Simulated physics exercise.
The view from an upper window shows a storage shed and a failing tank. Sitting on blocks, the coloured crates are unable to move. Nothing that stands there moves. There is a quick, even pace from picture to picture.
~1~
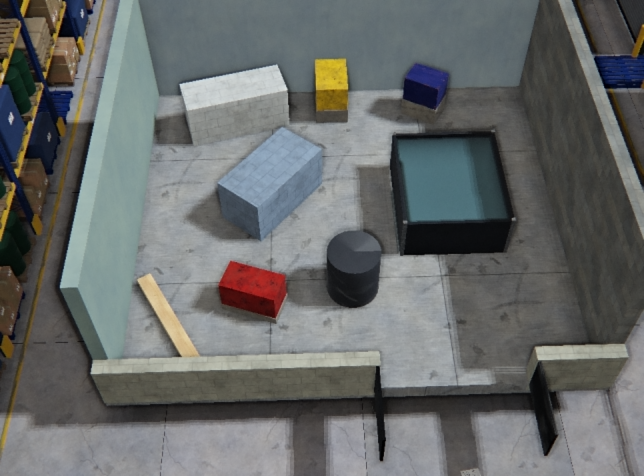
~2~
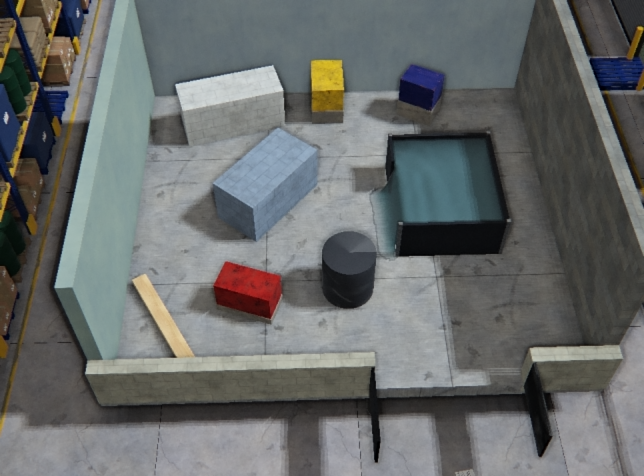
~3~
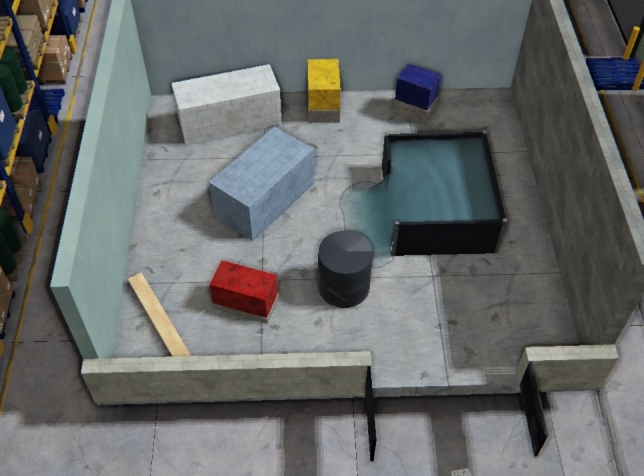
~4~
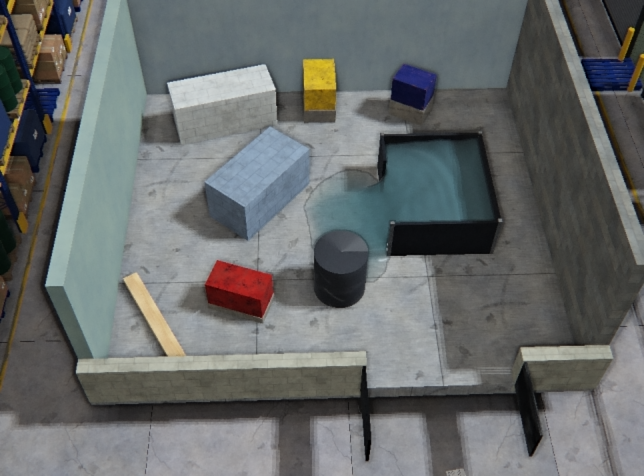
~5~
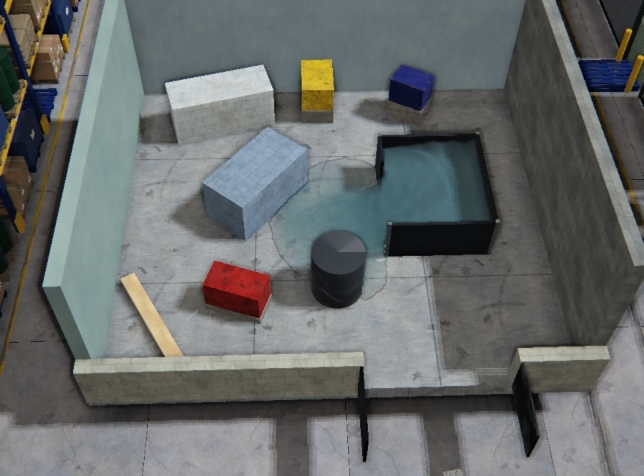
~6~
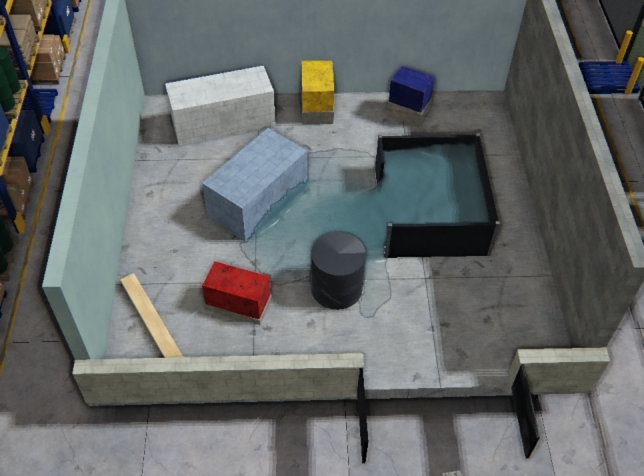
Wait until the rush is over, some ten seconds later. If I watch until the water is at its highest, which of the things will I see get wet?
You would see this: The yellow crate keeps dry; the blue crate keeps dry; the red crate gets wet.
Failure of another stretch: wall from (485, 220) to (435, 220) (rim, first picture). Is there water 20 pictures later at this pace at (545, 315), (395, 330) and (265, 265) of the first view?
Order as asked: Swamped, swamped, untouched.
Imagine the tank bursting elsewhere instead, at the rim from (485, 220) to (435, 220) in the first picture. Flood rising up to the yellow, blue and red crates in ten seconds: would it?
My take: Yellow crate is untouched, blue crate is untouched and red crate is untouched.
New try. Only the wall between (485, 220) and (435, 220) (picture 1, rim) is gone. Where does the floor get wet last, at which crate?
It's the crate marked yellow.
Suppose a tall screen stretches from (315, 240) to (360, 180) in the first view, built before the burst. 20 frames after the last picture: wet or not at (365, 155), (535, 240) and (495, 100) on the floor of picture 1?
One by one: Soaked, spared, spared.
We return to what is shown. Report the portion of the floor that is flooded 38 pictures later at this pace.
That should be about 80 %.
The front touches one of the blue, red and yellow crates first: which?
Answer: The one in red.
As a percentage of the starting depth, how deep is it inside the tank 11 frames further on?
Near 38 in a hundred.
A moment on, water covers 25 % of the floor; the yellow crate water round its plinth, the blue crate not reached, the red crate water round its plinth.
Next, water covers 40 % of the floor; the yellow crate water round its plinth, the blue crate not reached, the red crate water round its plinth.
Then, water covers 60 % of the floor; the yellow crate water round its plinth, the blue crate water round its plinth, the red crate water round its plinth.
Later, water covers 80 % of the floor; the yellow crate water round its plinth, the blue crate water round its plinth, the red crate water round its plinth.
In the end, water covers 100 % of the floor; the yellow crate stayed above the water, the blue crate stayed above the water, the red crate was topped.
